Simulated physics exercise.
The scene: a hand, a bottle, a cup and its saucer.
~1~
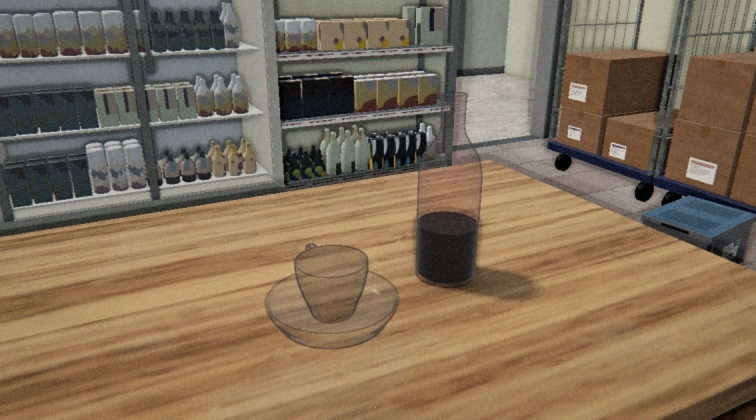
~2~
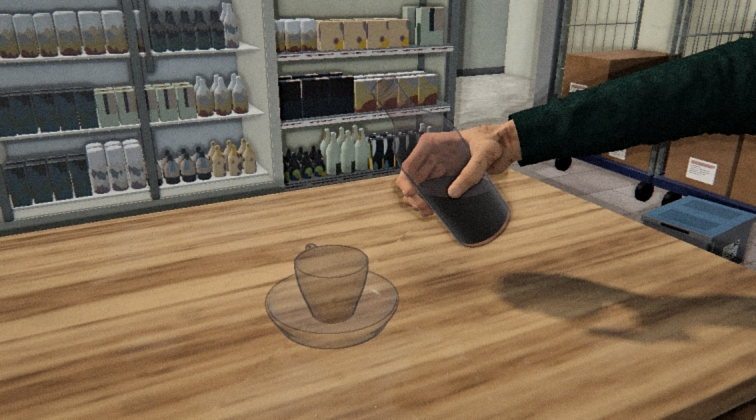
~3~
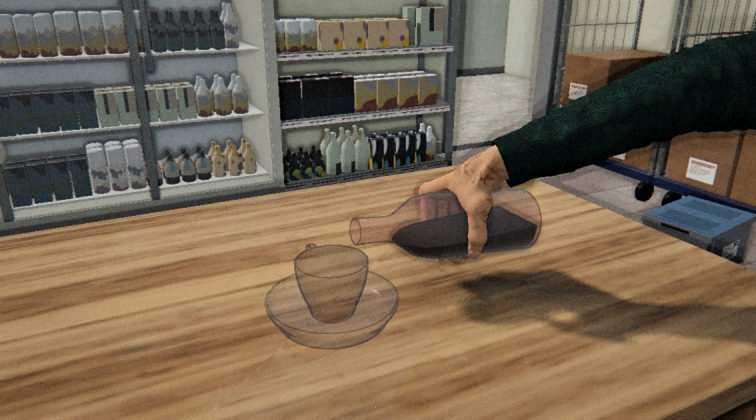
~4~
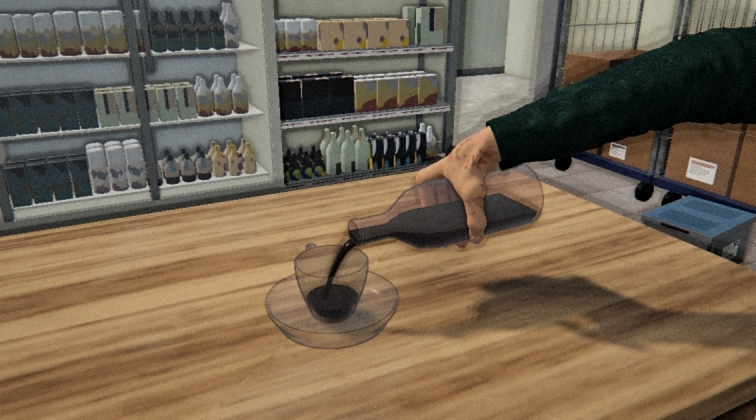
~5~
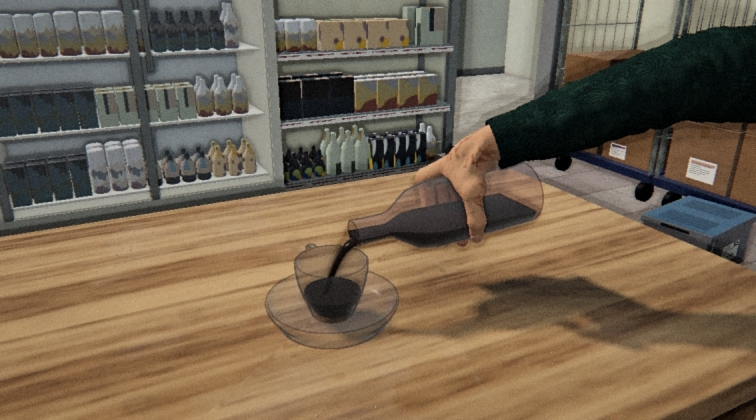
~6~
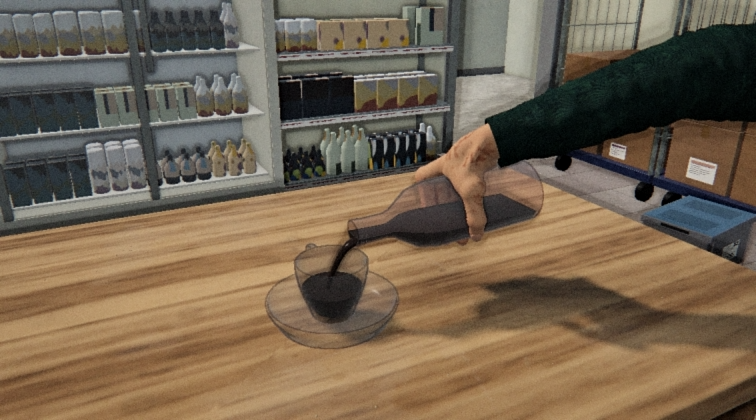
A hand lifts a glass bottle, tilts it left and pours dark coffee into a cup.
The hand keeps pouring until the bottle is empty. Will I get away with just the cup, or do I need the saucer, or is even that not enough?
You need the saucer.
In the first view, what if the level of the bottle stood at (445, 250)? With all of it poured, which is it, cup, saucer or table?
Outcome: No overflow.
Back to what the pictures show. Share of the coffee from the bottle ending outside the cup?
I make it 25 per cent.
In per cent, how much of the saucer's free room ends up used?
30 per cent, roughly.
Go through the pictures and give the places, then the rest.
The first picture shows before the pour; bottle (450, 186) about a quarter full; cup (332, 284) empty; saucer (360, 334) dry.
In the second picture, the bottle is on its way; bottle (436, 159) tipped 40° with all of its load; cup (332, 284) empty.
The third picture shows the coffee nears the lip; bottle (442, 225) tipped 85° with all of its load; cup (332, 284) empty.
The fourth picture shows pouring; bottle (442, 213) tipped 90° with nearly all of its load; cup about a quarter full, surface at (333, 297).
The fifth picture shows pouring; bottle (441, 211) tipped 95° with nearly all of its load; cup (332, 284) about a third full.
The sixth picture shows pouring; bottle (441, 211) tipped 95° with about three quarters of its load; cup about half full, surface at (332, 286); saucer (360, 334) dry.
A moment on, the cup is nearly full; the saucer is dry.
Further on, the cup is full to the brim; the saucer is wet, with room to spare.
When it is over, the cup is full to the brim; the saucer is wet, with room to spare.
